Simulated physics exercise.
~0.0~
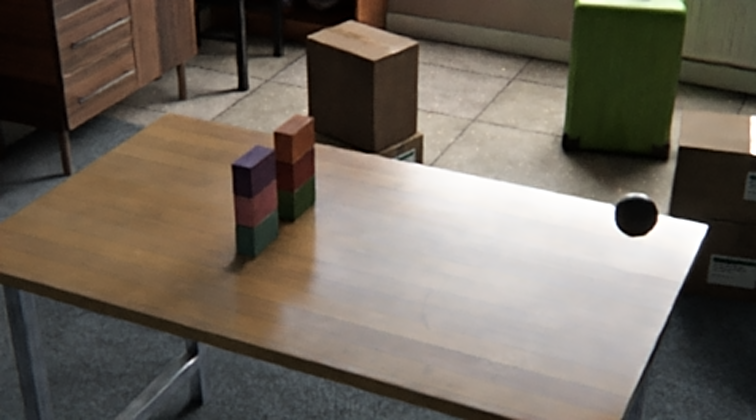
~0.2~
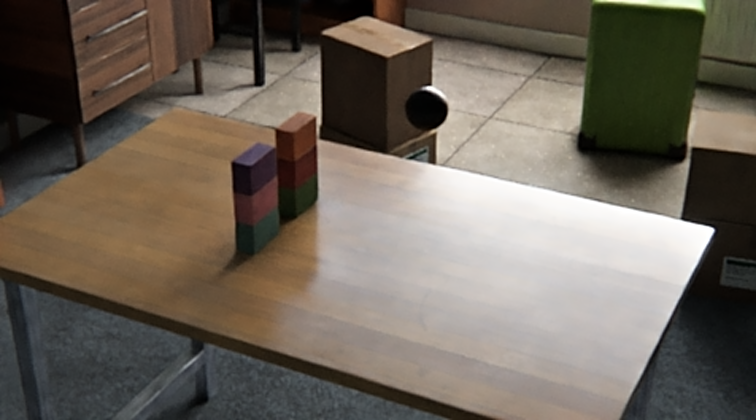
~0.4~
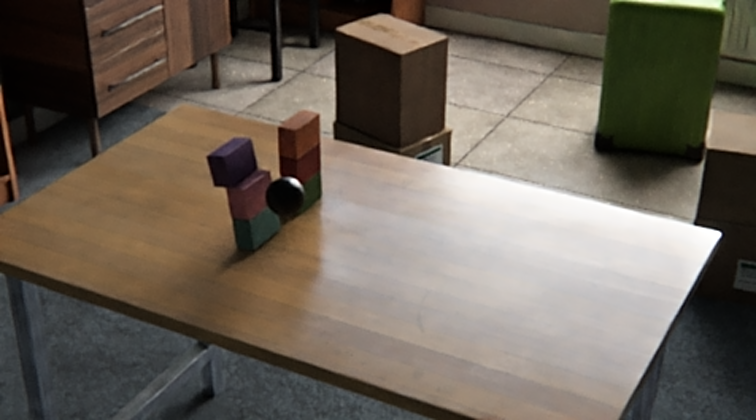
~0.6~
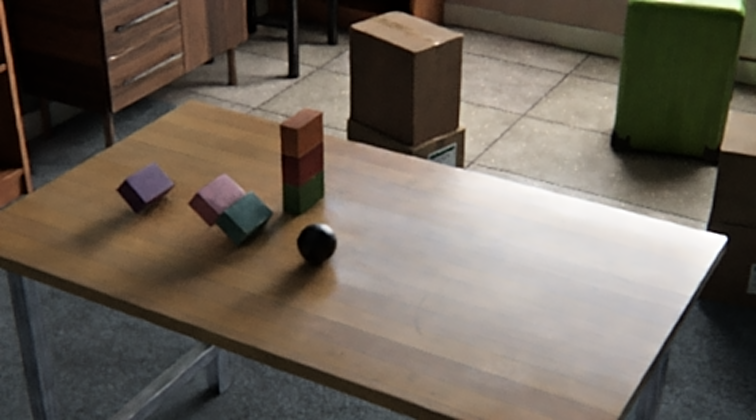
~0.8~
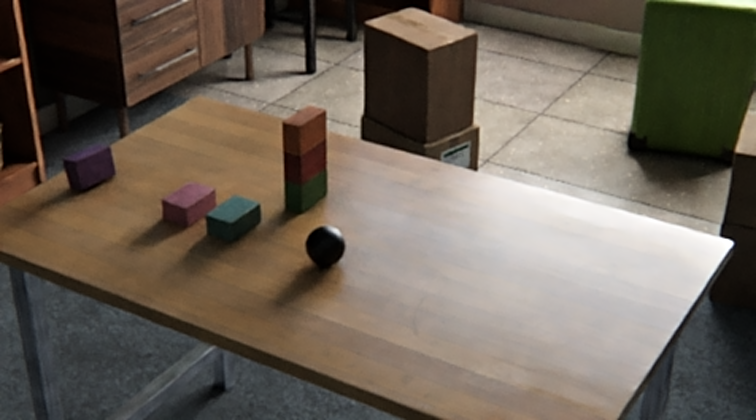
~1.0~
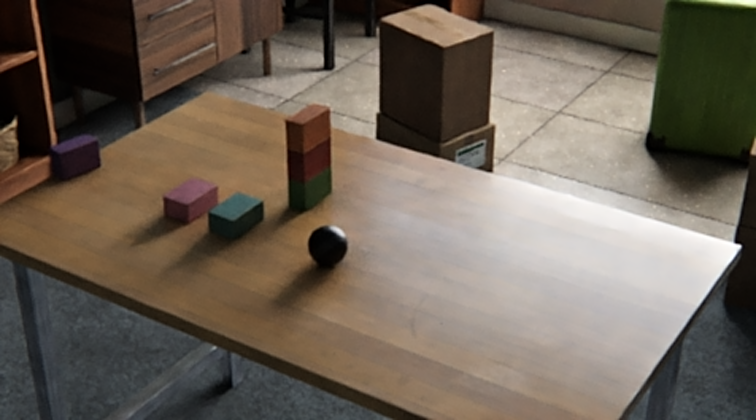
At first, two stacks of three blocks stand close together on a wooden table, one purple, pink and turquoise, the other orange, red and green, while a black ball is in the air to the right. The ball flies left and strikes the stack with the purple block on top. That stack breaks apart, its blocks tumbling left as the ball drops back onto the table. The purple block travels farthest, toward the left edge. Finally, the pink and turquoise blocks lie toppled, the purple block rests upright beyond them, the ball sits still, and the other stack remains standing.
